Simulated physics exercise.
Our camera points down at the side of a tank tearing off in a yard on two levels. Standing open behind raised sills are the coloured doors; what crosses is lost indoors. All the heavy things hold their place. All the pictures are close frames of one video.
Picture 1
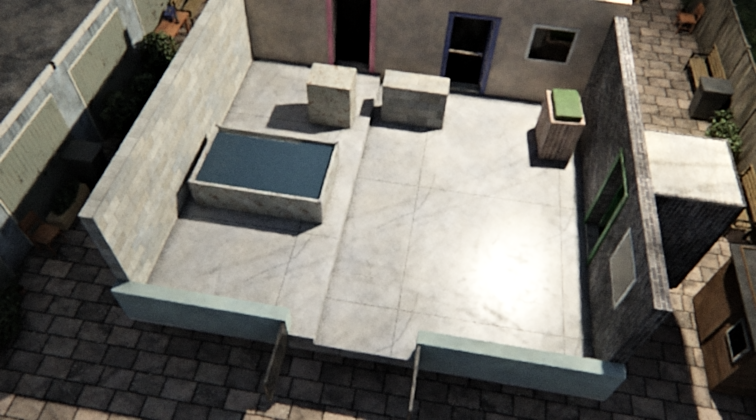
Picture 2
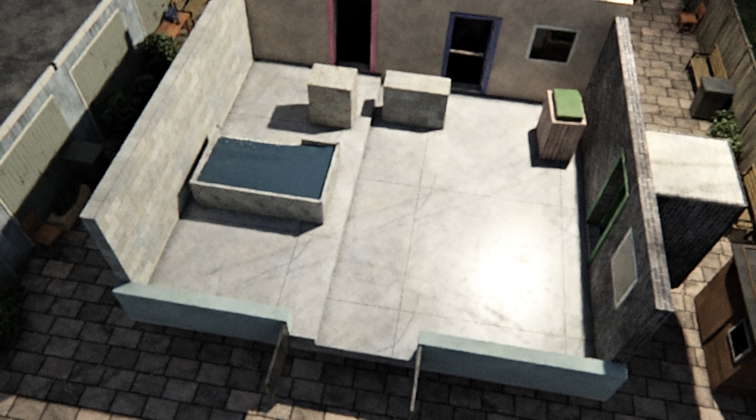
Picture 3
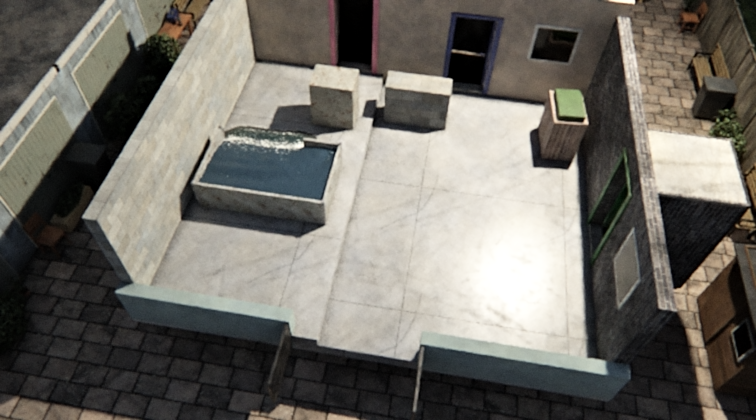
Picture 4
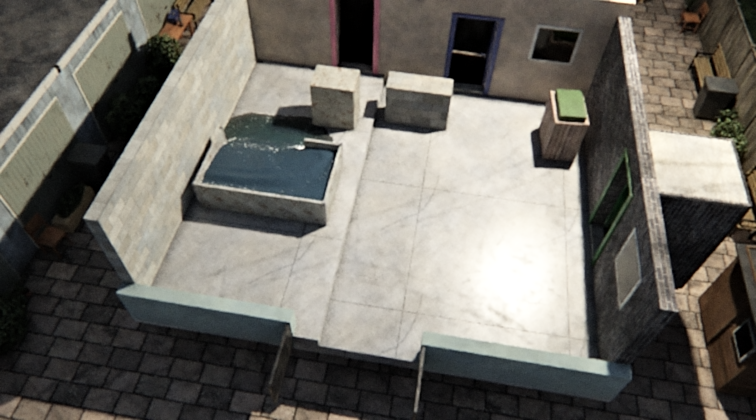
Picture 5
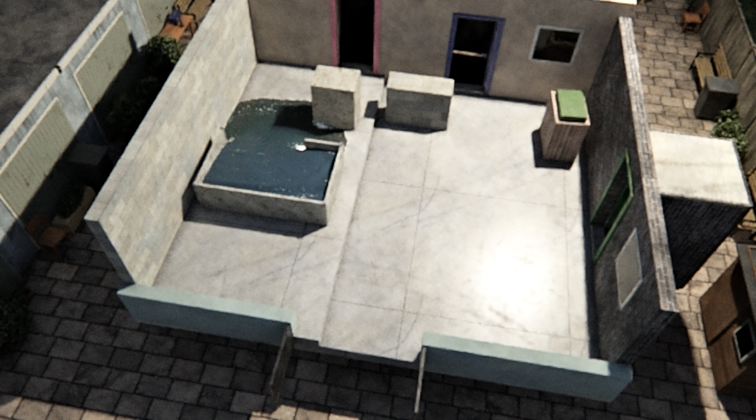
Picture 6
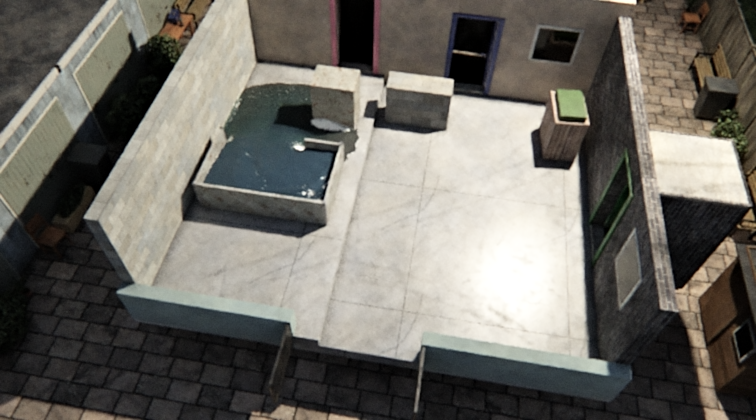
Dark blue water bursts from the far side of a stone tank at the left of a pale-floored, walled yard, seen from high above. Pink- and blue-framed doorways stand at the back behind two pale blocks, with a green-topped box and a green-framed opening at right. White foam rises first, then water spreads backward and around the left block, while the camera stays nearly still.
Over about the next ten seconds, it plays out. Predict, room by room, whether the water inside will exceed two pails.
Result: The pink door goes over the limit; the green door keeps to the limit; the blue door keeps to the limit.
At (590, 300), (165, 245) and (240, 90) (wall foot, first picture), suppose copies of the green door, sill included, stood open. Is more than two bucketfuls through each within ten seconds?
Door one stays inside the limit, door two stays inside the limit, door three breaks the limit.
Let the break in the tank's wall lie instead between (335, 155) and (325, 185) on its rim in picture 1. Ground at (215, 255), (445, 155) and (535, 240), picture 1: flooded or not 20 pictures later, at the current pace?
Untouched, soaked, soaked.
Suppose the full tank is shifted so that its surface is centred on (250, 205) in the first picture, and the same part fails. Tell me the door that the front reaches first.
It is the pink one.
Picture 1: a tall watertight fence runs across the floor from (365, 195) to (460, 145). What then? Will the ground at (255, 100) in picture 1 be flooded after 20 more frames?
Result: Waterlogged.
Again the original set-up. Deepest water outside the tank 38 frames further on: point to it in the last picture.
I would choose the pixel (577, 124).
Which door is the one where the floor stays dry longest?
My pick is the green door.
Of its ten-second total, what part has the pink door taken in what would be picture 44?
Around 90 in a hundred.
A moment on, water covers 15 % of the floor; the pink door wet at the sill, nothing in, the green door not reached, the blue door not reached.
Next, water covers 25 % of the floor; the pink door under two buckets in, the green door not reached, the blue door not reached.
Then, water covers 25 % of the floor; the pink door over two buckets in, the green door not reached, the blue door wet at the sill, nothing in.
Later, water covers 55 % of the floor; the pink door far over two buckets in, the green door not reached, the blue door wet at the sill, nothing in.
In the end, water covers 80 % of the floor; the pink door far over two buckets in, the green door wet at the sill, nothing in, the blue door wet at the sill, nothing in.
